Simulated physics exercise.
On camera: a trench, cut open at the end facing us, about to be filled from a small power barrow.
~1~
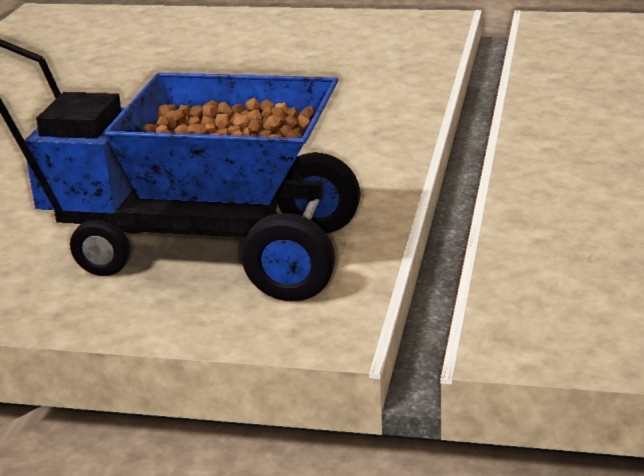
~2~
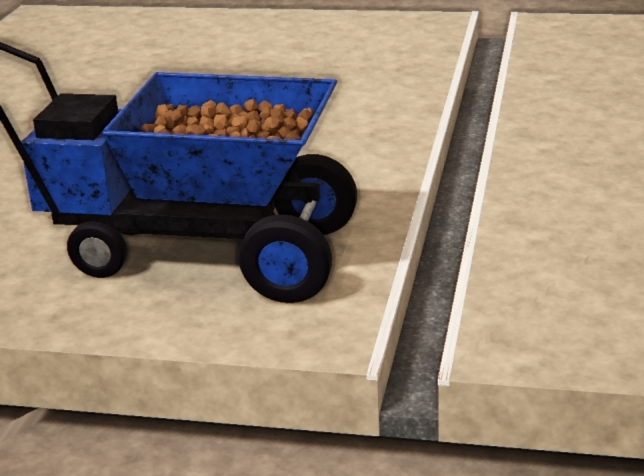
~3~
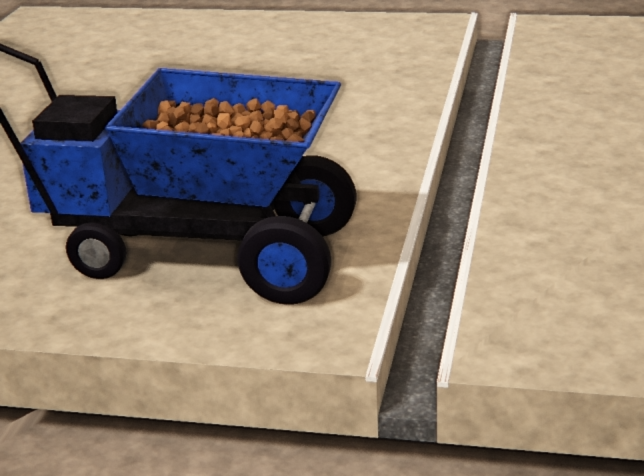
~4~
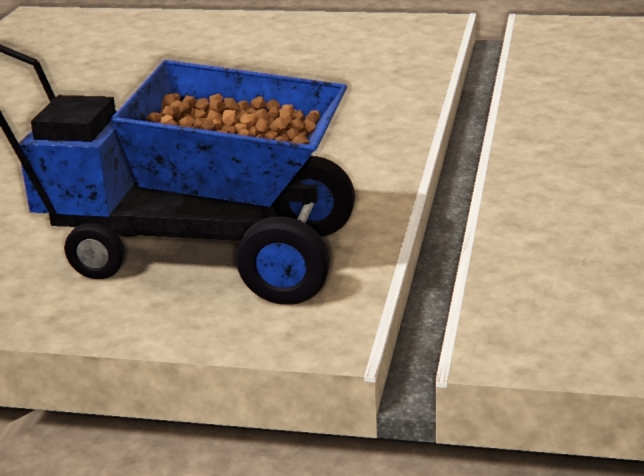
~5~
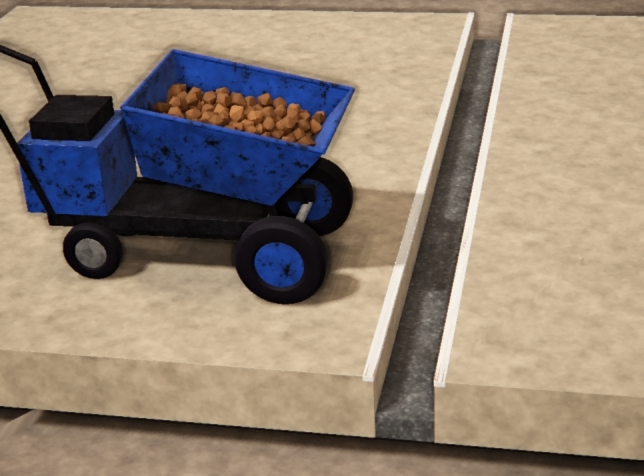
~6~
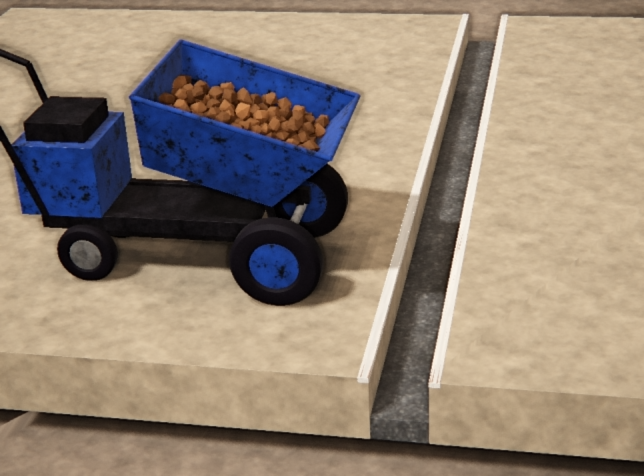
A blue power barrow loaded with brown lumps stood left of a narrow trench in a pale slab, and its skip slowly tilted toward the trench, the back end lifting while the load stayed inside.
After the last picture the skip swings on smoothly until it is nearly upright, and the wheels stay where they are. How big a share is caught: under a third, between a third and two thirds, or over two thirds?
The trench takes between a third and two thirds.
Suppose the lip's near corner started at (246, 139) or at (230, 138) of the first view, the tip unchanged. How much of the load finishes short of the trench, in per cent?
Near 30 % and 40 %.
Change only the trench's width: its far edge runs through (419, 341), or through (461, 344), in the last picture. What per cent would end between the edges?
In turn 30 and 70 in a hundred.
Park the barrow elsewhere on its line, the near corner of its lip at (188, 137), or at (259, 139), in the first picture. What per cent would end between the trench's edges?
In turn 30 and 80 in a hundred.
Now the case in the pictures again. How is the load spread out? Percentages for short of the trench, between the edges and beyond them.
In per cent, short 0, between 50 and beyond 50.
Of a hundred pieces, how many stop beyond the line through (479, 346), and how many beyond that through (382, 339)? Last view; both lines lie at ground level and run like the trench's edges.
In turn 30 and 100 in a hundred.
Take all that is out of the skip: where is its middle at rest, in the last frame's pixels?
Near (444, 270).
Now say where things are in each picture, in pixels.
In the first picture, lip of the skip at (304, 141), level; top of the load at (231, 128), clay clods; first edge of the trench at (386, 334); far edge at (454, 339), the trench under half as wide as the skip, and about as deep as wide.
In the second picture, lip of the skip at (303, 143), level; top of the load at (229, 128).
In the third picture, lip of the skip at (307, 146), tipped barely; top of the load at (211, 123).
In the fourth picture, lip of the skip at (314, 149), tipped a little; top of the load at (216, 119).
In the fifth picture, lip of the skip at (323, 152), tipped a little; top of the load at (208, 111).
In the sixth picture, lip of the skip at (330, 159), tipped clearly; top of the load at (198, 108); first edge of the trench at (374, 338); far edge at (442, 343).
Soon, skip tipped steeply; all in the skip.
A while on, skip tipped steeply; most in the skip; a stray few in or heaped over the trench; a stray few beyond it; a small part falling.
Towards the end, skip tipped right over; about a quarter in the skip; about a quarter in or heaped over the trench; about half beyond it.
Finally, skip tipped right over; about half in or heaped over the trench; about half beyond it.
